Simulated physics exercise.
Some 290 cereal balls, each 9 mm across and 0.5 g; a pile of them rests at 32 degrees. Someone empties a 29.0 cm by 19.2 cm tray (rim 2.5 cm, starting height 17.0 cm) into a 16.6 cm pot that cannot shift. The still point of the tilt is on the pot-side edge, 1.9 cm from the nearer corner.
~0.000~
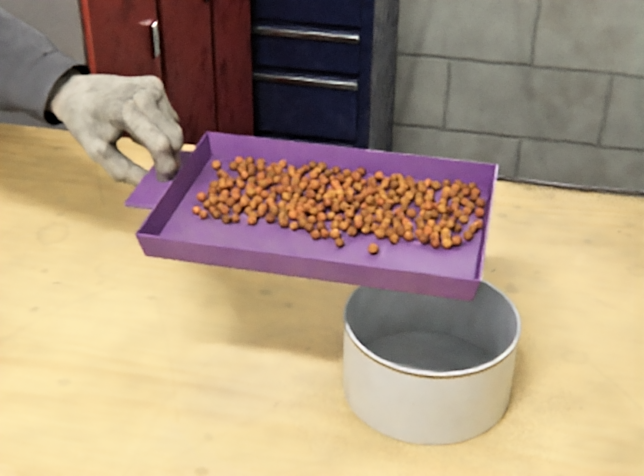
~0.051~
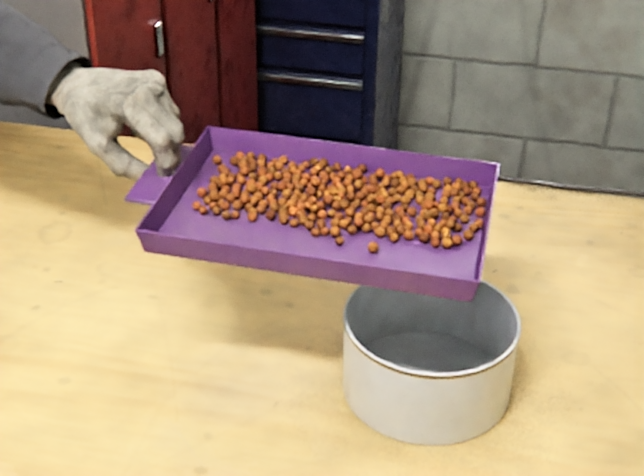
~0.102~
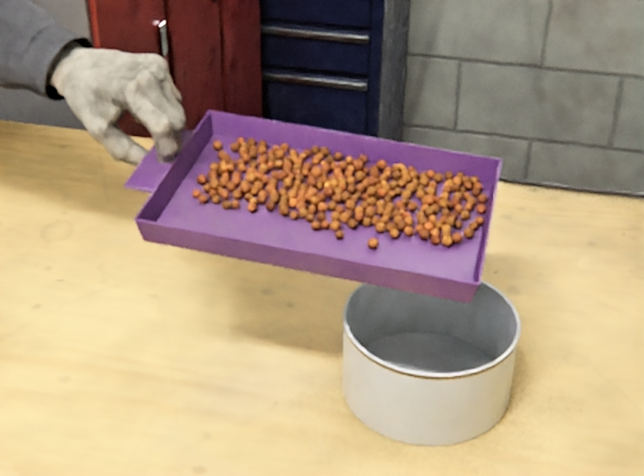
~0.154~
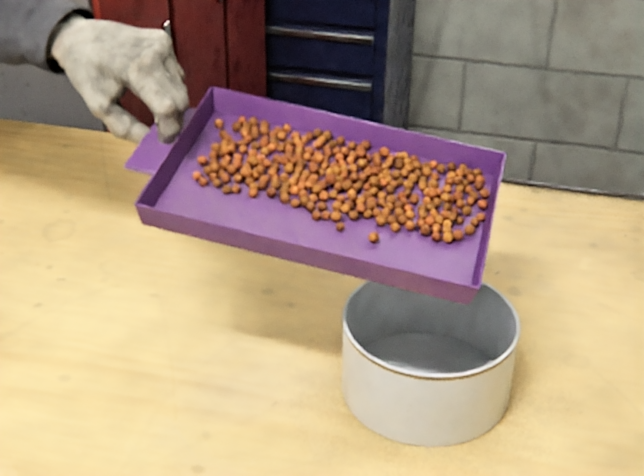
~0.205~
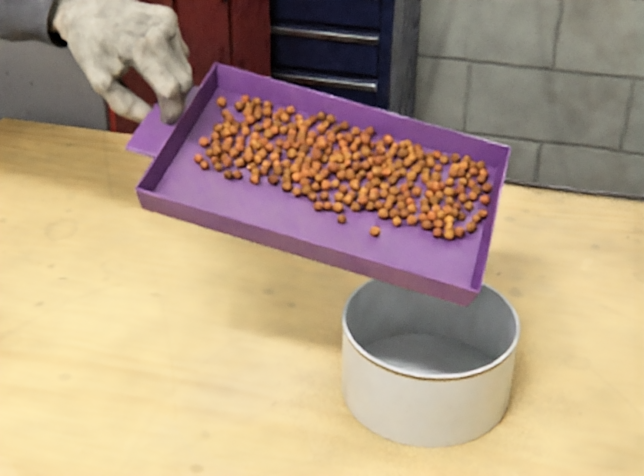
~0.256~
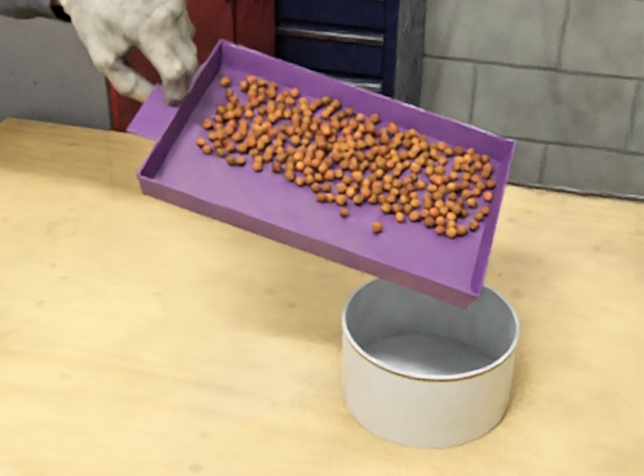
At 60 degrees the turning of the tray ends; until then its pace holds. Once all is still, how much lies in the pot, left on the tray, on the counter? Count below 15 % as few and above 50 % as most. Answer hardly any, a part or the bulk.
Pot hardly any, tray the bulk, counter a part.
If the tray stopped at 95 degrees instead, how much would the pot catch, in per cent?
In that case some 0 per cent.
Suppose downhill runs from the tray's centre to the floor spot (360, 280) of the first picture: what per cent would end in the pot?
Some 0 per cent.
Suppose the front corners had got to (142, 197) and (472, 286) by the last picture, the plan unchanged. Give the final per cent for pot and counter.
Pot 0, counter 5.
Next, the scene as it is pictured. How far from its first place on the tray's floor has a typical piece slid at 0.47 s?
About 3 cm.
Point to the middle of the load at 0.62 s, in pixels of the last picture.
At about (431, 206).
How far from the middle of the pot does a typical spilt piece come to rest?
Some 22 cm.
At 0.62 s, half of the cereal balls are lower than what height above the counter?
About 24 cm.
After 0.47 s, tilt 40 degrees; the tray holds 100 %, the pot 0 %.
After 0.62 s, tilt 54 degrees; the tray holds 100 %, the pot 0 %.
After 0.89 s, tilt 60 degrees; the tray holds 75 %, the pot 0 %.
In the end, at 1.7 s, pot 0 %, tray 70 %, counter 30 %.
